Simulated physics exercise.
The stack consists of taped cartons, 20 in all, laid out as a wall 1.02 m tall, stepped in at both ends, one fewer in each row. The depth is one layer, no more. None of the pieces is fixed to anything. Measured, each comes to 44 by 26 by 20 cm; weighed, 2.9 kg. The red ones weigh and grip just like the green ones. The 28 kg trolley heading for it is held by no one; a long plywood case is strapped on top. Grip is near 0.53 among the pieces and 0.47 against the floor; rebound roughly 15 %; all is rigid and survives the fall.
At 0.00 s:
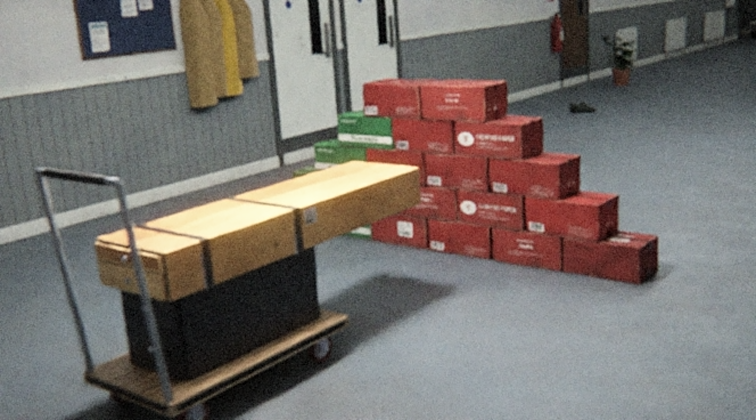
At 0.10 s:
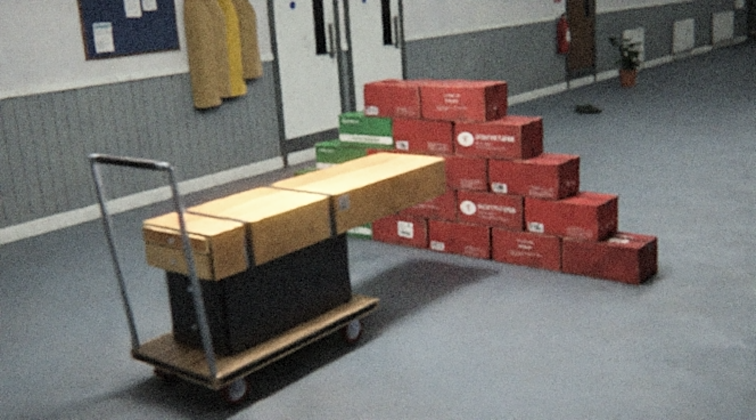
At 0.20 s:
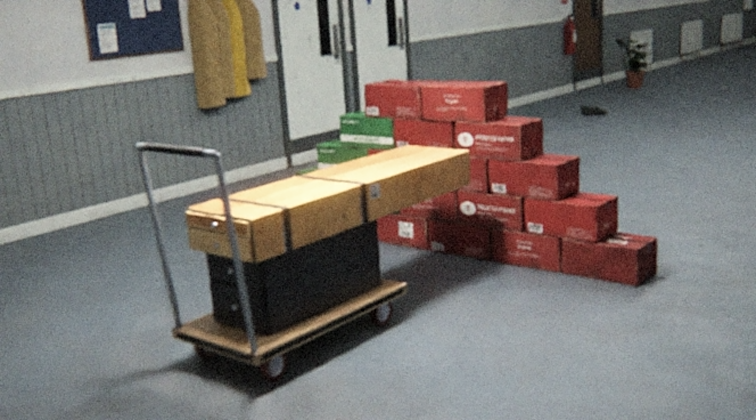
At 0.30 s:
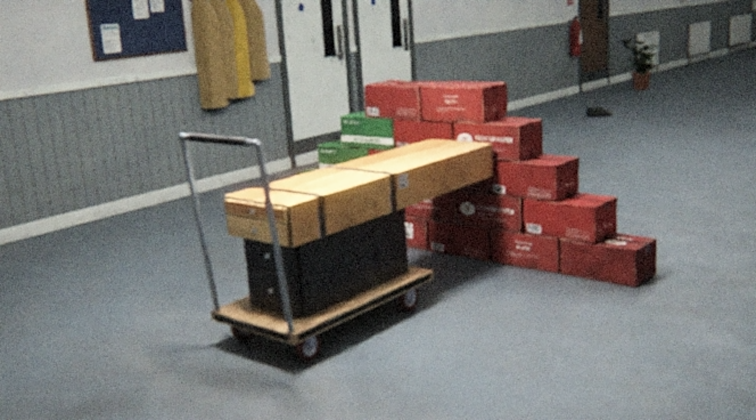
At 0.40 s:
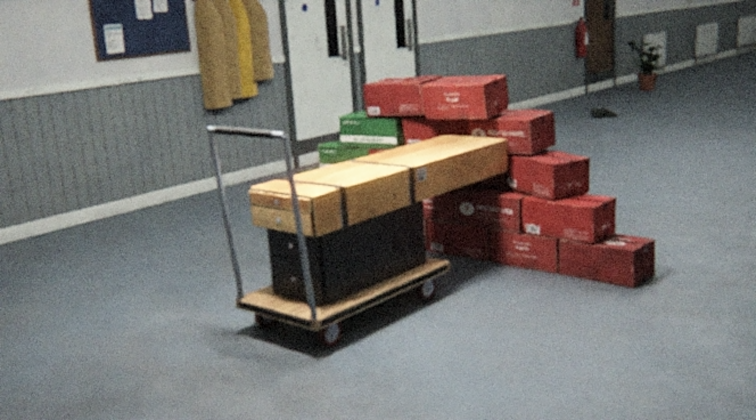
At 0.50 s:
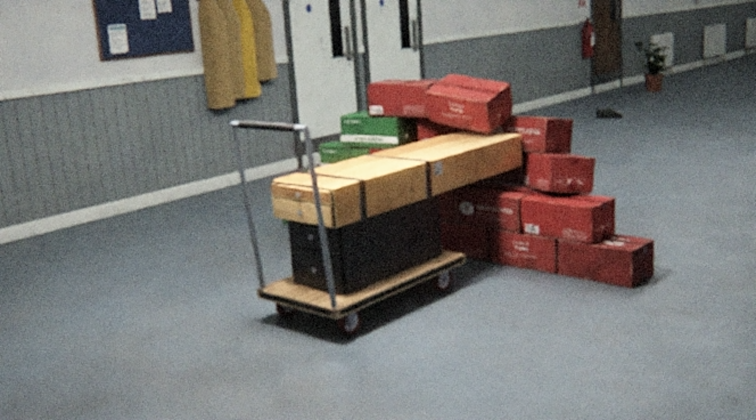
An unattended trolley carrying a long wooden box rolled across a grey floor toward a stepped stack of red and green cartons, then the box pushed into the stack, shifting and tilting several red ones.
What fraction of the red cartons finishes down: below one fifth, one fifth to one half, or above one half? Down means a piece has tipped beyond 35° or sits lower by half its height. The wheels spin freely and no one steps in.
One fifth to one half.
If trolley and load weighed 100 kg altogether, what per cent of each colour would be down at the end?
That would leave red at 60 and green at 20 per cent.
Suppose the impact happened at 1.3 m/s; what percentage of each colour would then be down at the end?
Down at the end: Red 70 per cent, green 20 per cent.
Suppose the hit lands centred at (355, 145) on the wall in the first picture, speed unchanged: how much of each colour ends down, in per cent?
Then red 30, green 30 per cent.
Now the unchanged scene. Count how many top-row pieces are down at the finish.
The number comes to 1.
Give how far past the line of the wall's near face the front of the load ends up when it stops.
It sits some 85 cm past it.
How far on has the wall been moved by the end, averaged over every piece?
Mean shift close to 25 cm.
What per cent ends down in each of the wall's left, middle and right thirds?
In percent, the thirds read 0 on the left, 40 in the middle and 30 on the right.
After 0.66 s, load 51 cm past the wall's line, still rolling; 4 of the 14 red cartons down (4 of 20 in all colours); top red carton 39° from how it stood; top green carton 26 mm from its place.
After 0.90 s, load 78 cm past the wall's line, still rolling; 5 of the 14 red cartons down (5 of 20 in all colours); top red carton 52° from how it stood; top green carton 27 mm from its place.
After 2.00 s, load 87 cm past the wall's line, stopped; 5 of the 14 red cartons down (5 of 20 in all colours); top red carton 10 cm lower; top green carton 26 mm from its place.
In the end (2.8 s), load 87 cm past the wall's line, stopped; 5 of the 14 red cartons down (5 of 20 in all colours); top red carton 10 cm lower; top green carton 25 mm from its place. That is 36 per cent. From the last view, middles, top red carton near (528, 104), top green carton near (379, 130).
